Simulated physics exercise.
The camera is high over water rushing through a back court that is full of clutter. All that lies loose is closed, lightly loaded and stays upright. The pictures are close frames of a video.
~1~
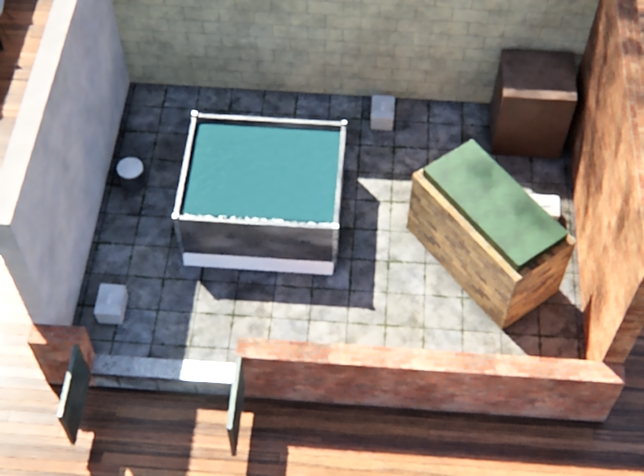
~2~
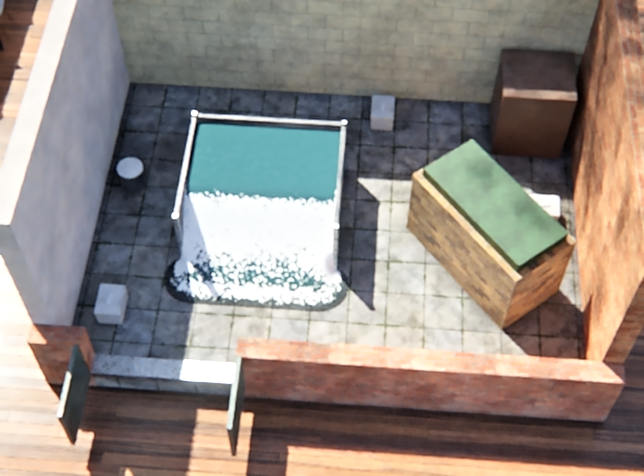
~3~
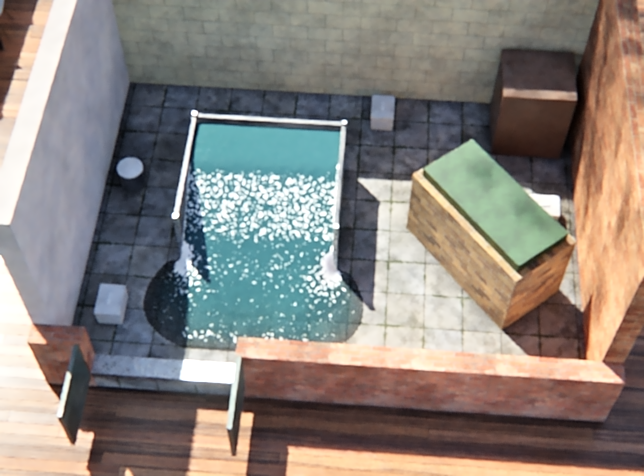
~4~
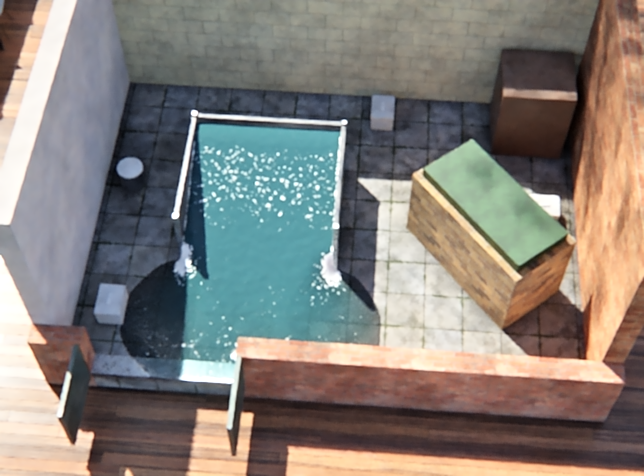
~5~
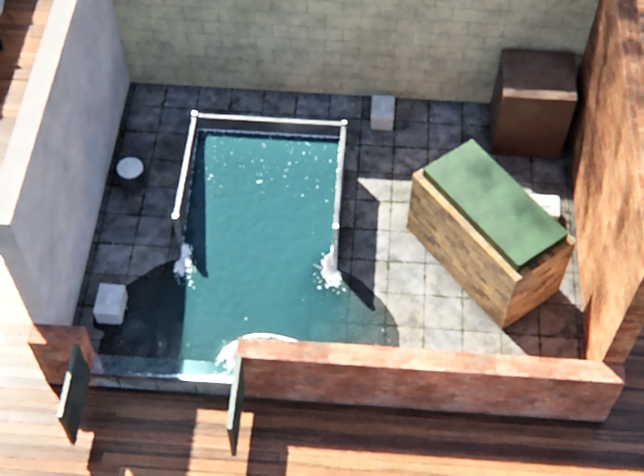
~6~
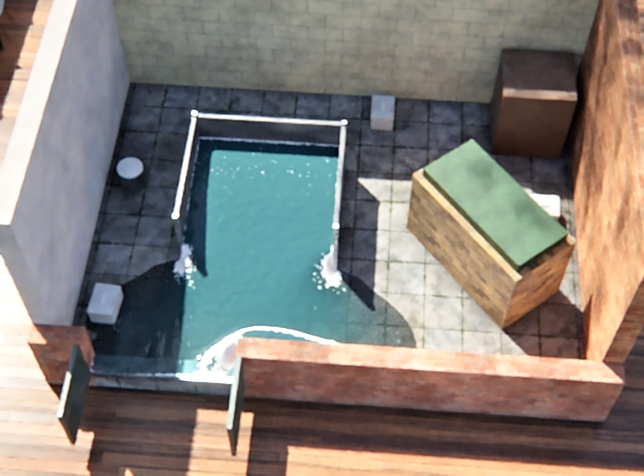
At first, teal water stands in a walled tank in a paved court scattered with boxes, seen from above. Then the near side opens and the water rushes out in white froth, spreading toward the low brick wall. Finally it foams against the wall, and the small pale box at left shifts slightly.
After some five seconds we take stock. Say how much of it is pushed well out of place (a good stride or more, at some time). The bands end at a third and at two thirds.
That comes to from one to two thirds.
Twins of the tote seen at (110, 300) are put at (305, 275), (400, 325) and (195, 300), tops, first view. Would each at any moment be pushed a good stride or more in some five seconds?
As listed: Yes, shifted that much, swept aside.
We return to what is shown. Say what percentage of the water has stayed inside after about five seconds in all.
Some 54 per cent.
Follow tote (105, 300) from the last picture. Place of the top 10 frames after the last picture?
Close to (97, 257).
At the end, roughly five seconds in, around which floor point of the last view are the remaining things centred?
Around (294, 147).
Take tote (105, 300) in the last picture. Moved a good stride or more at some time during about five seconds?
Answer: Yes.
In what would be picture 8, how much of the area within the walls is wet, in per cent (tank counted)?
Near 35 in a hundred.
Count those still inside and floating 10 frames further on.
That makes 0.
A moment on, 0 of 5 are well off their spots; 0 afloat.
Next, 1 of 5 are well off their spots; 0 afloat.
Later, 2 of 5 are well off their spots; 1 afloat.
In the end, 3 of 5 are well off their spots, and 3 have been at some point; 3 afloat.
